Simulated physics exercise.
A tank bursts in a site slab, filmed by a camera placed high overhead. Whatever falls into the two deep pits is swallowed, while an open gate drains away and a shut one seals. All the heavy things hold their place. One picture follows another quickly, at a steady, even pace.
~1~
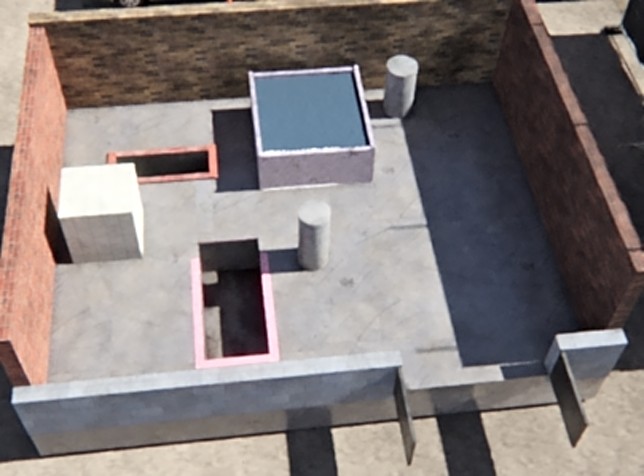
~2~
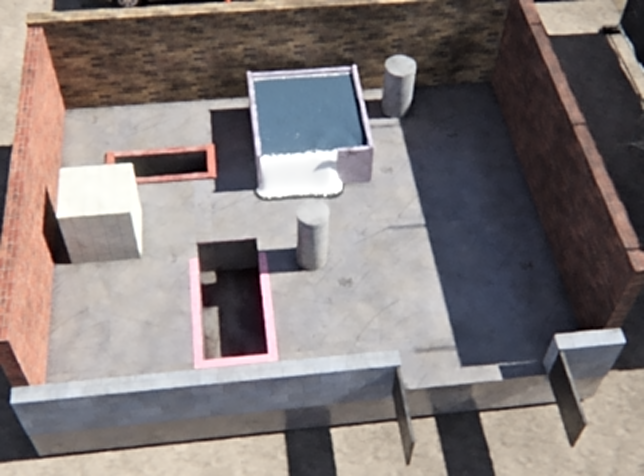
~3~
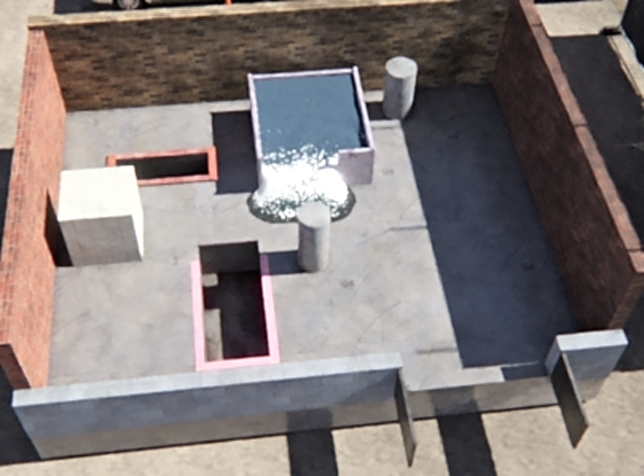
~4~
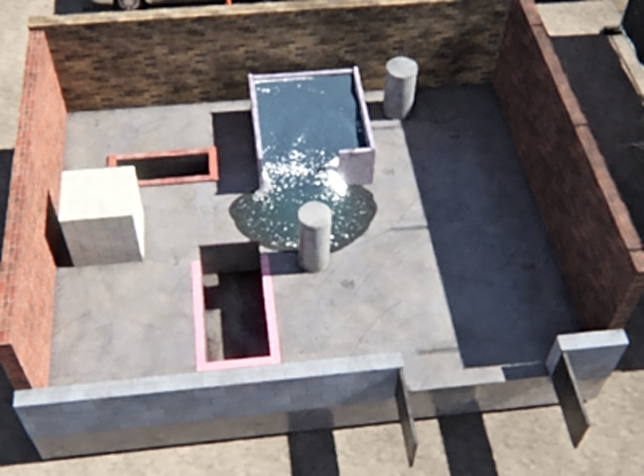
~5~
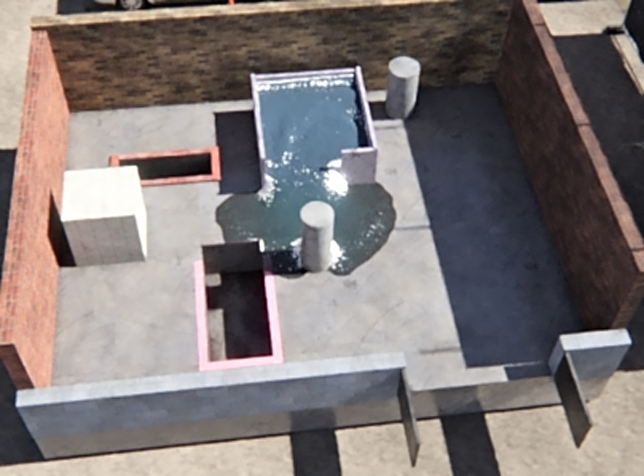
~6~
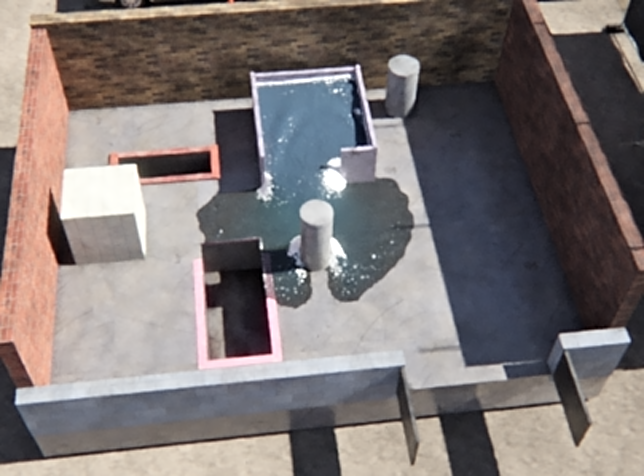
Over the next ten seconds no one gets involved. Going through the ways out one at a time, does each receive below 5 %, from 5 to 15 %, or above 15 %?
As I see it, the gate will capture a heavy share beyond fifteen per cent; the red pit will capture a light share below five per cent; the pink pit will capture a heavy share beyond fifteen per cent.
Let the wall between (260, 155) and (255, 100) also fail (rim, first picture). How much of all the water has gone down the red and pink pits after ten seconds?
For red it's about 40 per cent, and for pink about 20 per cent.
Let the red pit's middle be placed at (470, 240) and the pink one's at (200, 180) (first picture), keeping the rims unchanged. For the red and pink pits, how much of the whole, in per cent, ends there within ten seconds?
The red pit receives 4 per cent and the pink pit 8 per cent.
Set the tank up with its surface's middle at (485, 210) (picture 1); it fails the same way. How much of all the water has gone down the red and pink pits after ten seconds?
Red about 0 %, pink about 2 %.
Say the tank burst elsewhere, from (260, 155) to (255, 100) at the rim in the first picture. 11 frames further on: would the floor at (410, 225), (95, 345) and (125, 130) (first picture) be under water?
One after the other: Free of water, wet, covered.
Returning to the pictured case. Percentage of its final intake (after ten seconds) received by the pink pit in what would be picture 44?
Some 85 in a hundred.
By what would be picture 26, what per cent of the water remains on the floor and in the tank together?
62 %.
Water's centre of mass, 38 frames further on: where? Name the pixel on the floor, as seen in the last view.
I'd say around (349, 238).
A moment on, water covers 25 % of the floor; the gate 0 %, the red pit 0 %, the pink pit 9 %.
Next, water covers 35 % of the floor; the gate 3 %, the red pit 0 %, the pink pit 20 %.
Then, water covers 40 % of the floor; the gate 9 %, the red pit 0 %, the pink pit 30 %.
Later, water covers 45 % of the floor; the gate 16 %, the red pit 0 %, the pink pit 40 %.
In the end, water covers 55 % of the floor; the gate 22 %, the red pit 0 %, the pink pit 46 %.
